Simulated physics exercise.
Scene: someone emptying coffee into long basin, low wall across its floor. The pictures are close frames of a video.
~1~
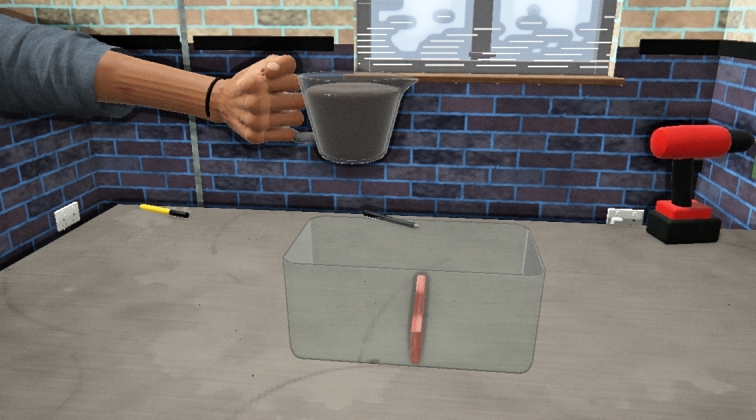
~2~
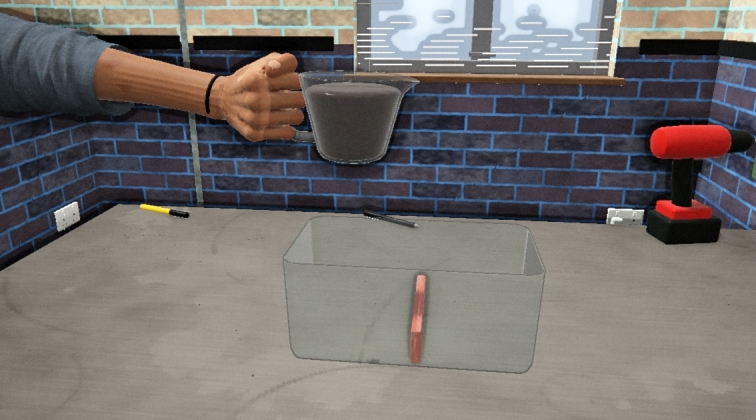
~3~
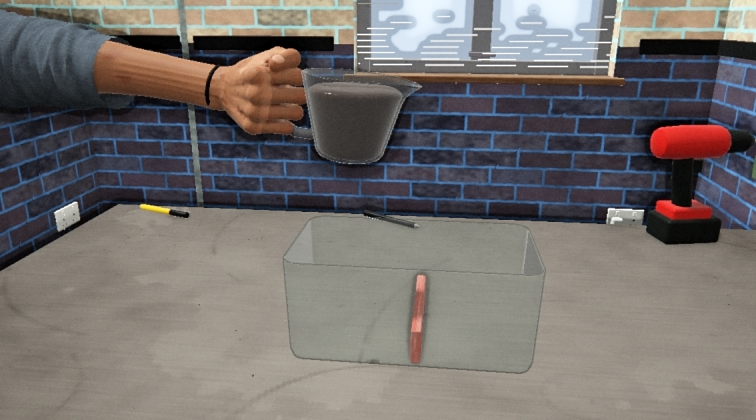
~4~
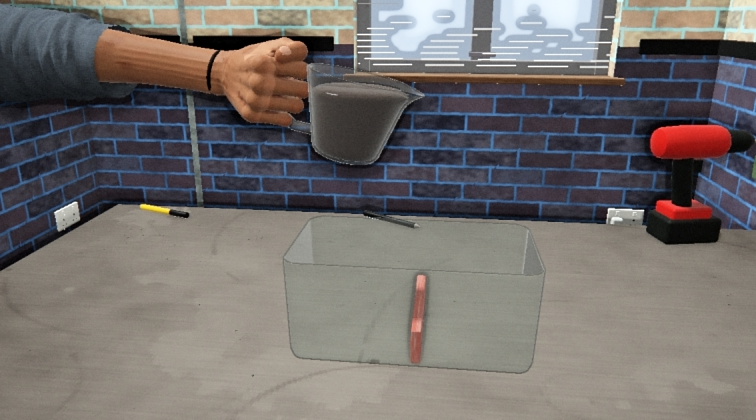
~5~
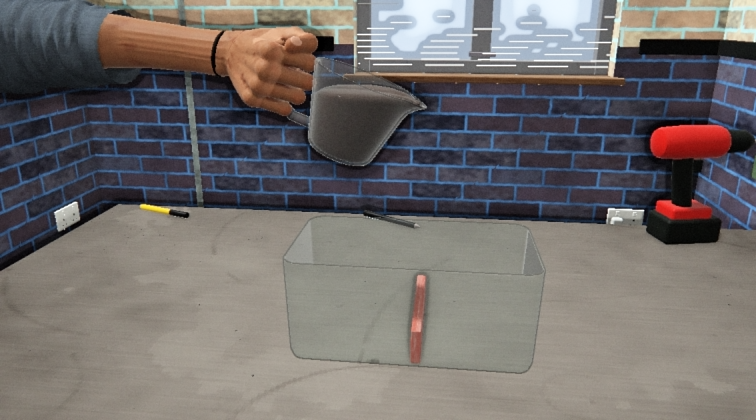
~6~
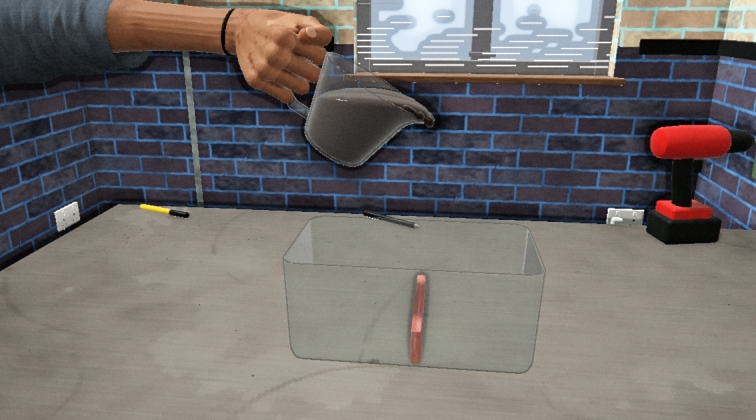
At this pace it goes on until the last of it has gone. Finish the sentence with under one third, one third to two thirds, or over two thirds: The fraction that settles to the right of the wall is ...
The fraction that settles to the right of the wall is over two thirds.
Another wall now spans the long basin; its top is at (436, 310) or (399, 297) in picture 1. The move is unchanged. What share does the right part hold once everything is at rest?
About 65 per cent on the first try, and 90 per cent on the second.
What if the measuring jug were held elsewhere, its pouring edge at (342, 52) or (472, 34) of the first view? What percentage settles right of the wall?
Start one gives some 10 %, start two some 75 %.
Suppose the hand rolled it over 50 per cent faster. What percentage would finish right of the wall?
About 75 in a hundred.
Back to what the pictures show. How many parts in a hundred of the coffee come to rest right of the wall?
That works out near 85 in every hundred.
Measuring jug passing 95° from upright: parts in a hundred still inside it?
Still holding around 30 %, give or take.
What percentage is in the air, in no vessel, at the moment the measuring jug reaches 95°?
Airborne share: Approx. 30 %.
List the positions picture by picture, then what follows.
In the first picture, it leans 0°; its right rim is at (419, 79); the coffee meets the walls at (307, 88) and (402, 90); the long basin's rim runs from (297, 238) to (536, 249); the wall's top is at (419, 302).
In the second picture, it leans 1°; its right rim is at (420, 81); the coffee meets the walls at (308, 87) and (402, 91).
In the third picture, it leans 6°; its right rim is at (422, 86); the coffee meets the walls at (311, 86) and (404, 92).
In the fourth picture, it leans 13°; its right rim is at (425, 95); the coffee meets the walls at (313, 87) and (409, 94).
In the fifth picture, it leans 22°; its right rim is at (427, 107); the coffee meets the walls at (317, 90) and (421, 98).
In the sixth picture, it leans 33°; its right rim is at (428, 121); the coffee meets the walls at (318, 97) and (424, 112); 4 per cent is over the edge.
A moment on, the measuring jug is tipped on its side and 30 per cent is still to pour, 0 is left of the wall and 39 right of it.
Next, the measuring jug is tipped right over and 1 per cent is still to pour, 8 is left of the wall and 86 right of it.
Then the measuring jug is tipped right over and 0 per cent is still to pour, 13 is left of the wall and 84 right of it.
Later the measuring jug is tipped right over and 0 per cent is still to pour, 13 is left of the wall and 84 right of it.
At rest 13 per cent lies left of the wall, 84 right of it and 2 outside.
